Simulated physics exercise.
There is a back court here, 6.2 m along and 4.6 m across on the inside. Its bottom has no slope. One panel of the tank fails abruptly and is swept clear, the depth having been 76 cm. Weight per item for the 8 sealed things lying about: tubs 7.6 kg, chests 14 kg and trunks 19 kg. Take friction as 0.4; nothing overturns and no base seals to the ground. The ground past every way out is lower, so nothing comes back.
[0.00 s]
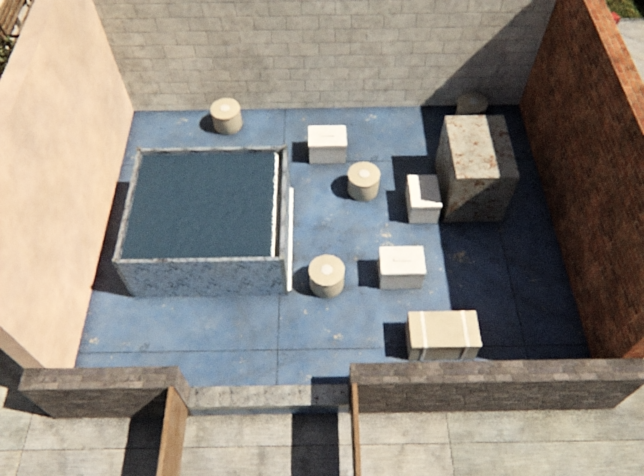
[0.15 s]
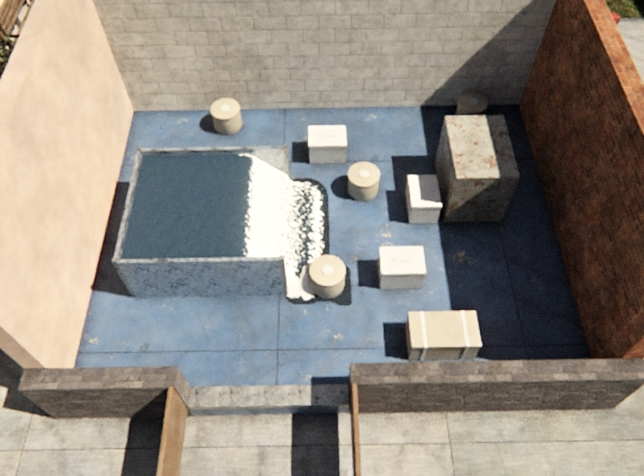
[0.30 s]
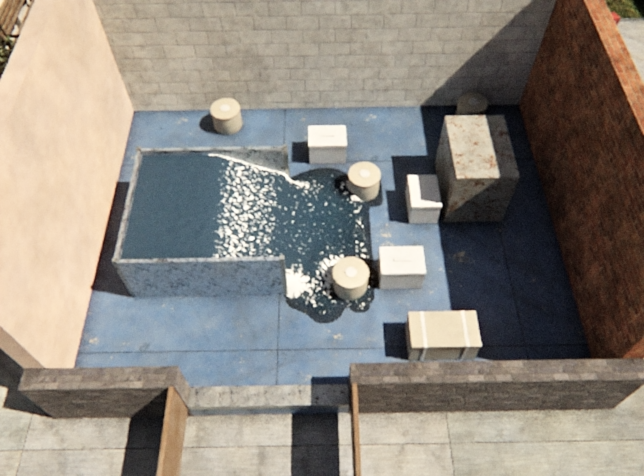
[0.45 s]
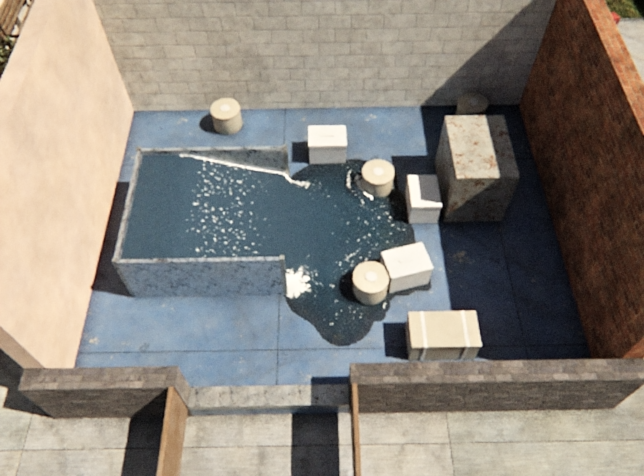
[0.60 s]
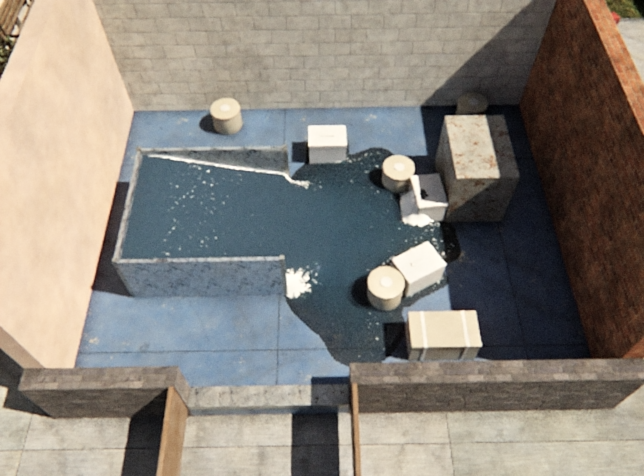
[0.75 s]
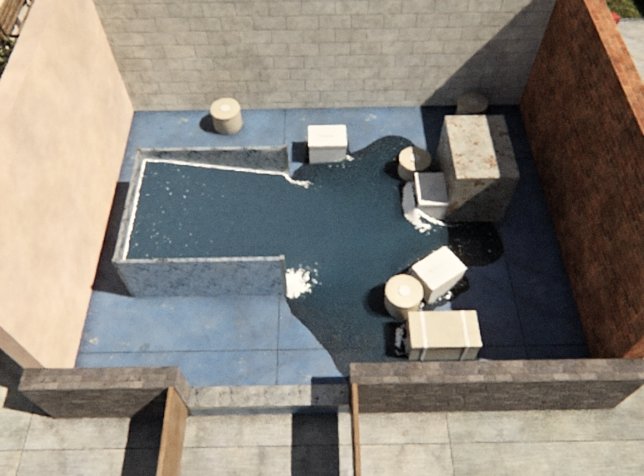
In this clip, water pours from the open right side of a tank across a walled blue court, pushing two round tubs rightward, then shifting a pale box near each as the dark pool spreads around the other blocks.
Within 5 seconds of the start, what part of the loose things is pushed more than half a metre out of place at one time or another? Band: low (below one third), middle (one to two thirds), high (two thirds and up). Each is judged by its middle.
High.
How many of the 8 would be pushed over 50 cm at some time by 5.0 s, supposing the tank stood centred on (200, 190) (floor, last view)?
That would give 7.
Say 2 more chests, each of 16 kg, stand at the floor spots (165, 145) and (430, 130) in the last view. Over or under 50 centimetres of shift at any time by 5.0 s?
First stays inside, then goes beyond.
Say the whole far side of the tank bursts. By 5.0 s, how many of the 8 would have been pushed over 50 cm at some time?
6.
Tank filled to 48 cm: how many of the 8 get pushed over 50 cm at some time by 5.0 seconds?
So the tally would be 6.
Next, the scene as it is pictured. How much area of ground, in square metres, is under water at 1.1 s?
Flooded: Near 13 m2.
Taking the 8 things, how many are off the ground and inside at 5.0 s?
Answer: 5.
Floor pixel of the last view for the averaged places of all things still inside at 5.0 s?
Near (356, 221).
After 1.1 s 3 of 8 are over 50 cm from their spots; 3 afloat.
After 2.2 s 5 of 8 are over 50 cm from their spots; 6 afloat.
After 3.5 s 6 of 8 are over 50 cm from their spots; 6 afloat.
After 5.0 s 8 of 8 are over 50 cm from their spots, and 8 have been at some point; 5 afloat.
